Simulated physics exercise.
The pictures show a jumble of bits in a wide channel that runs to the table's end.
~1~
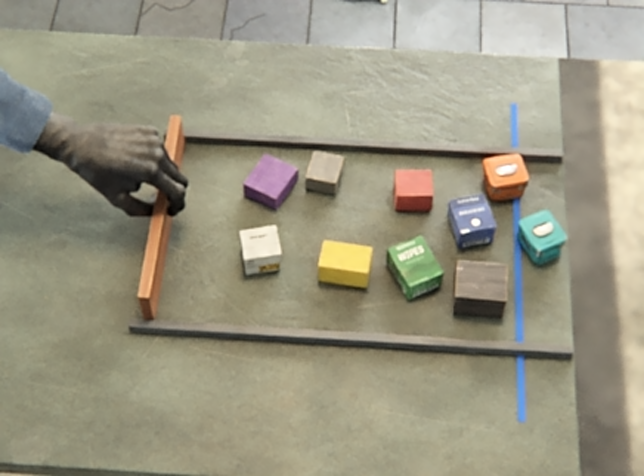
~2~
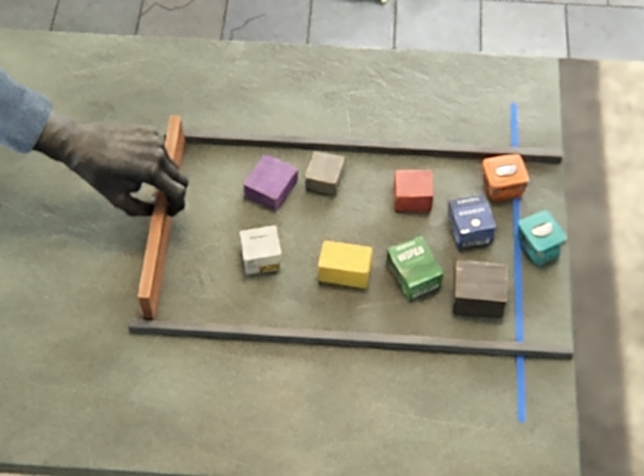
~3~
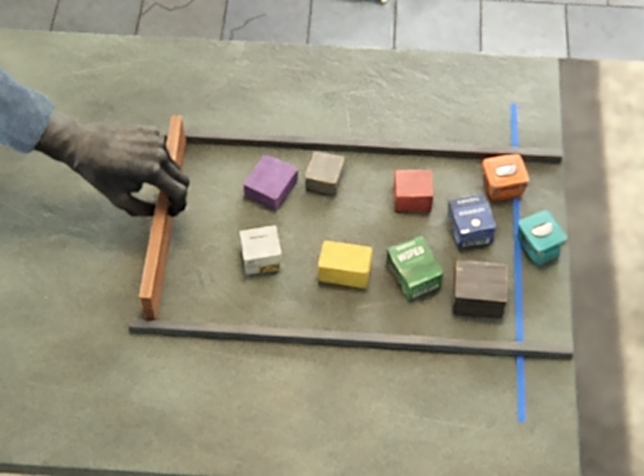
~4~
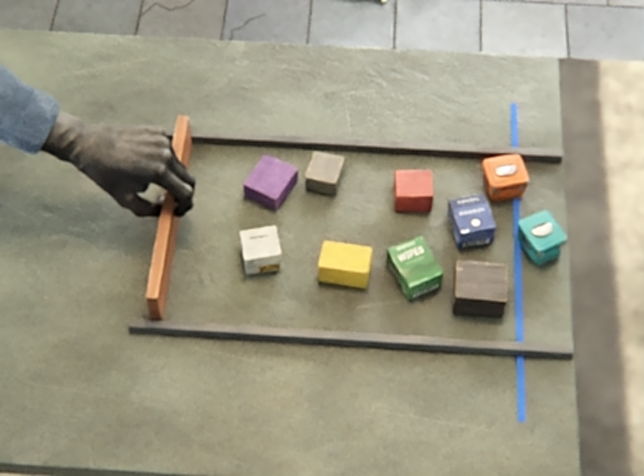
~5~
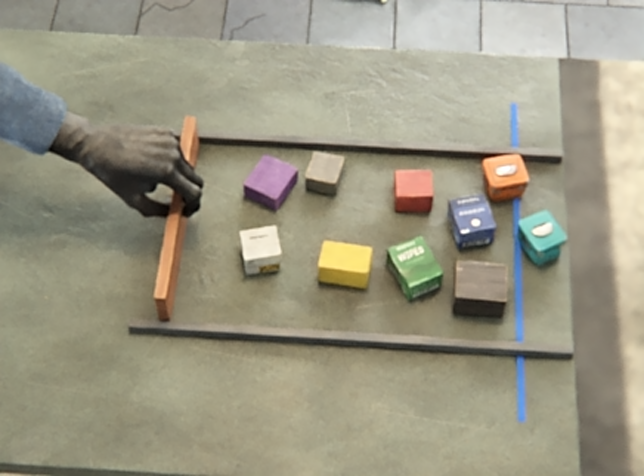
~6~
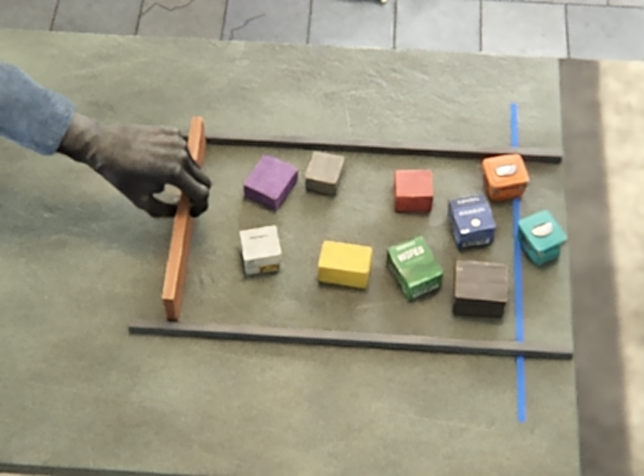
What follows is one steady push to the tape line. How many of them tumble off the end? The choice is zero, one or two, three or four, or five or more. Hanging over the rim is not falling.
Outcome: The number that fall off is five or more.
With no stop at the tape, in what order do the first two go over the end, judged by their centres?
The order is the black block, the green box.
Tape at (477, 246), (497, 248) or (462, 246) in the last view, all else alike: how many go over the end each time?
Down on the floor: 2, 4 and 1.
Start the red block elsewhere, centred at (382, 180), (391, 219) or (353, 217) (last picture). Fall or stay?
In turn it tumbles off; survives; does not fall.
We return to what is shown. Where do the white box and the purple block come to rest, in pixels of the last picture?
Near (538, 271) and (536, 191).
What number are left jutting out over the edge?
Overhanging: 0.
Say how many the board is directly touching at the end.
2 of them.
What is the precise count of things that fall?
The count is 8.
Early on, none off yet; turquoise case at rest near (541, 238); orange case at rest near (504, 178); black block at rest near (480, 289).
Finally, the number that fall off is five or more; lost, grey block, yellow block, red block, green box, blue box, black block, orange case and turquoise case.
